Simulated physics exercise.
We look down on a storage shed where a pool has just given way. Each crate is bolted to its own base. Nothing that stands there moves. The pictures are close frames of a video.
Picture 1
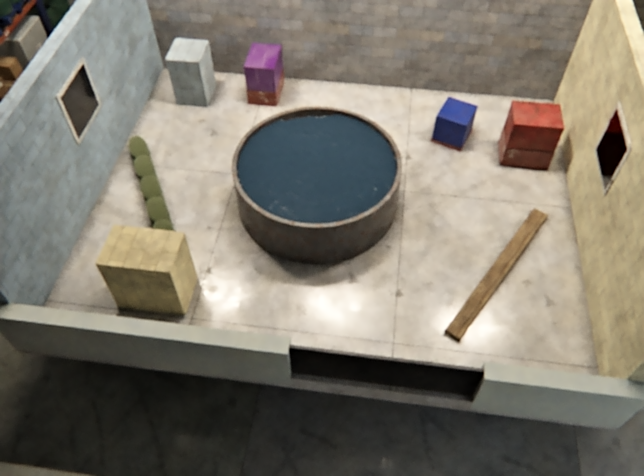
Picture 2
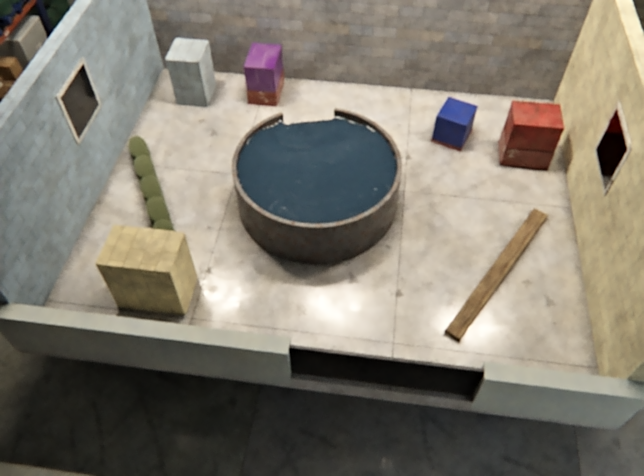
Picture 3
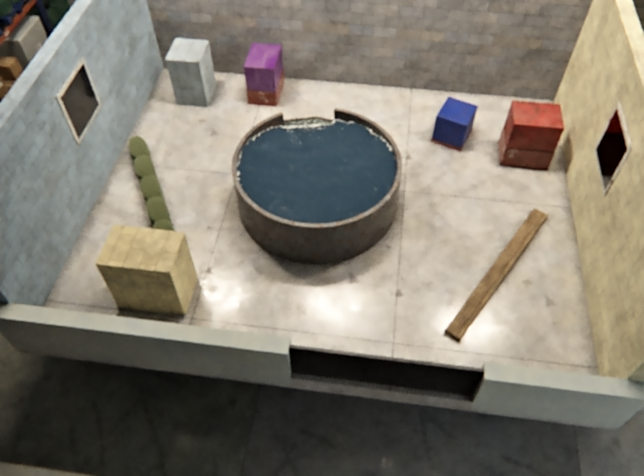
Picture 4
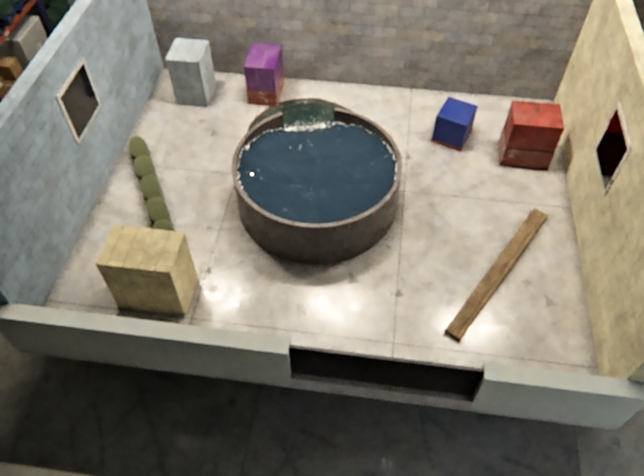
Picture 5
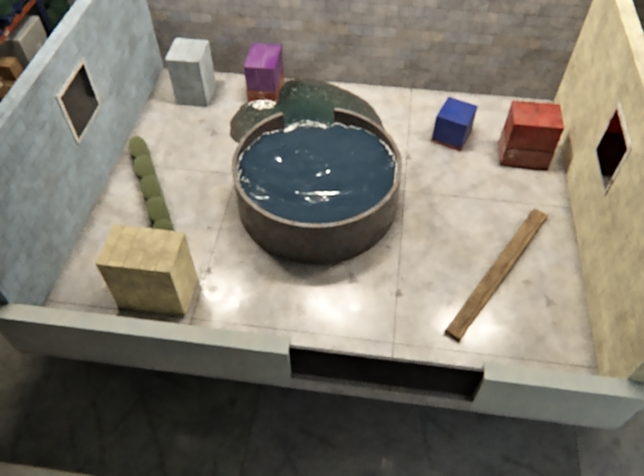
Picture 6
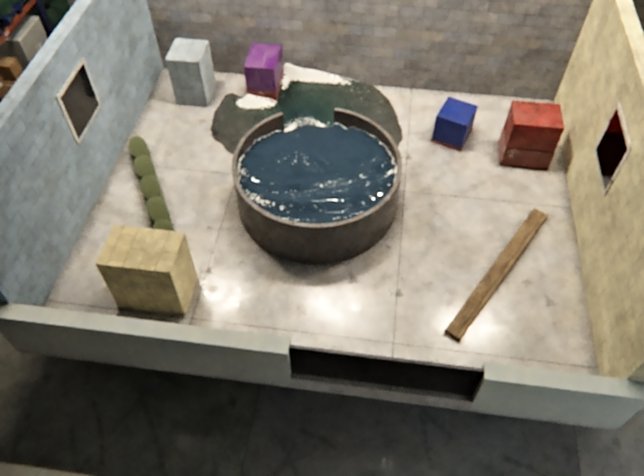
Water in a round tank begins to ripple as a gap opens in the far rim, then pours out through it and spreads in a widening dark green sheet across the pale floor, reaching around the purple box.
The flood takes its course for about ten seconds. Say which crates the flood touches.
The red crate keeps dry; the blue crate is soaked; the purple crate is soaked.
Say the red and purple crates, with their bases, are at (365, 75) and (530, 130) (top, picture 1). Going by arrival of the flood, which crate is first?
The red one.
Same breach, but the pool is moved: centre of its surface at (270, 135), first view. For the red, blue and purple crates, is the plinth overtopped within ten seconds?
Then: Red crate remains dry; blue crate is wetted; purple crate is topped.
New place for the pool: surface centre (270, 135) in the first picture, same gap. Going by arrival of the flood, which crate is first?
I say the purple one.
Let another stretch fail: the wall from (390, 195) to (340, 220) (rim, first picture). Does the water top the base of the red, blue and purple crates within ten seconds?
Then: Red crate is safe; blue crate takes water; purple crate stays dry.
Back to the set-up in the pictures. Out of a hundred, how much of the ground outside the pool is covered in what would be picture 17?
Close to 25 %.
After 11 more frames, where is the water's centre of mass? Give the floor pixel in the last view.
At about (312, 162).
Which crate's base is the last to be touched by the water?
The red one.
A moment on, water covers 15 % of the floor; the red crate not reached, the blue crate water round its plinth, the purple crate water round its plinth.
Next, water covers 25 % of the floor; the red crate not reached, the blue crate water round its plinth, the purple crate water round its plinth.
Then, water covers 45 % of the floor; the red crate water round its plinth, the blue crate water round its plinth, the purple crate water round its plinth.
Later, water covers 85 % of the floor; the red crate water round its plinth, the blue crate water round its plinth, the purple crate water round its plinth.
In the end, water covers 95 % of the floor; the red crate stayed above the water, the blue crate was topped, the purple crate was topped.
